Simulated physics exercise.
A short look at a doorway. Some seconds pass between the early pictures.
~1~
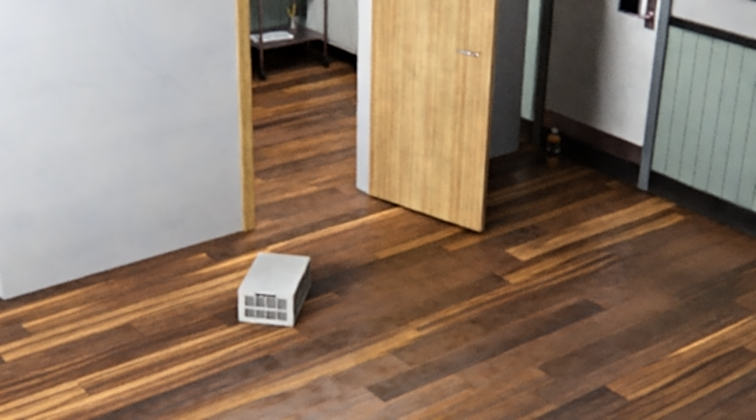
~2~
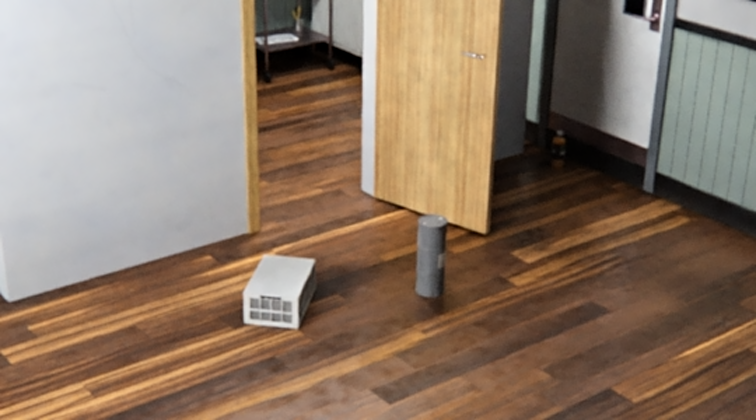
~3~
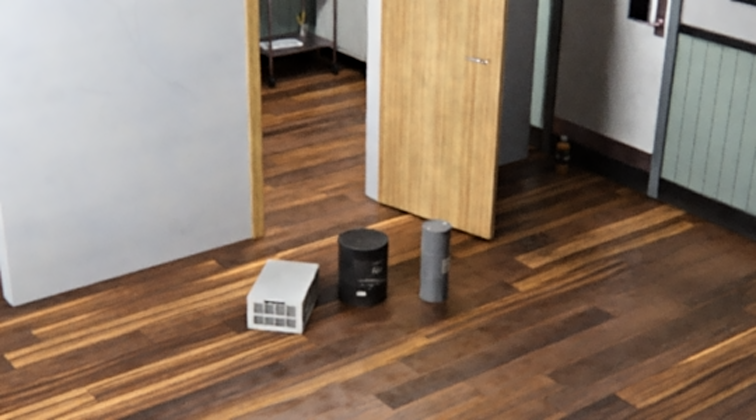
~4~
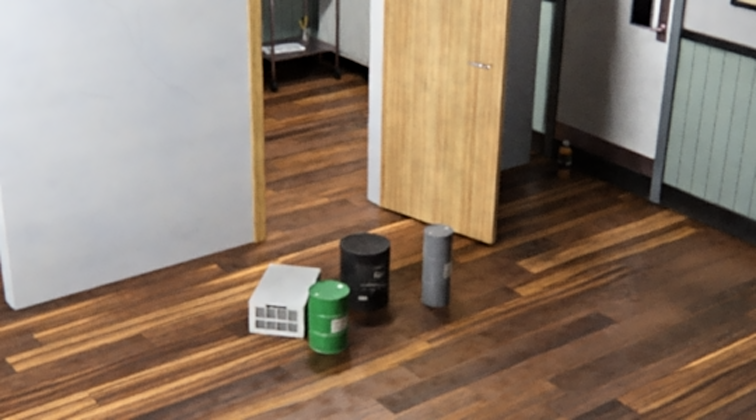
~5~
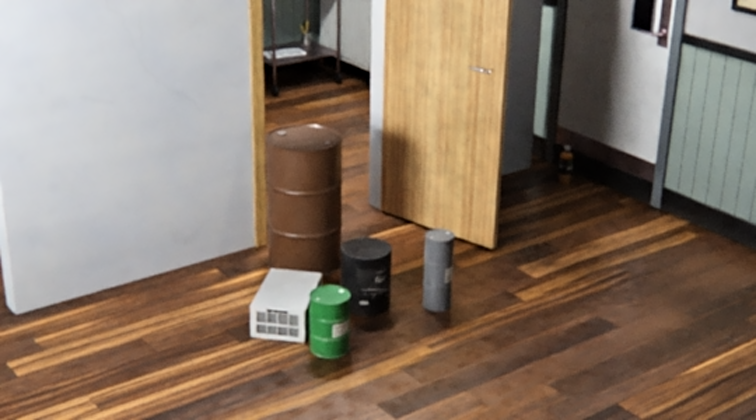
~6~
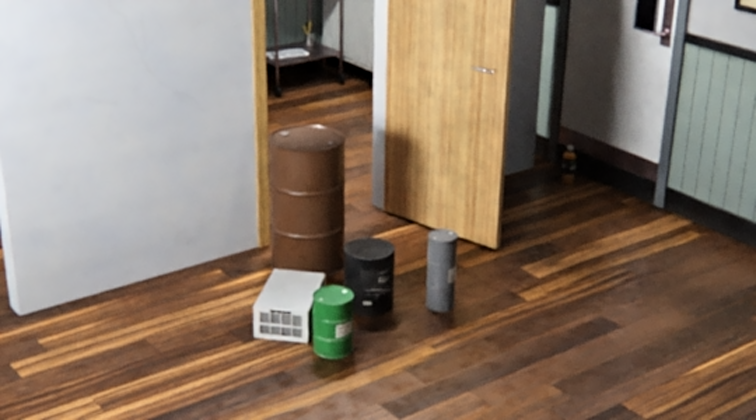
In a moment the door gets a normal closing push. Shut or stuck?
The door jams.
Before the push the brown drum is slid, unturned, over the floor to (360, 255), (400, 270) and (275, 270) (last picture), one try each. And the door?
First, it is blocked; second, it stops short; third, it closes.
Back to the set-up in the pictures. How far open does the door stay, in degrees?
Some 35° open.
Then, 0.60 s after the last picture, door at 89°.
Then, 1.00 s after the last picture, door at 68°.
Then, 1.40 s after the last picture, door at 44°.
At rest, door at 37°; all 5 in place. Seen from the same camera at the end, brown drum near (307, 201).
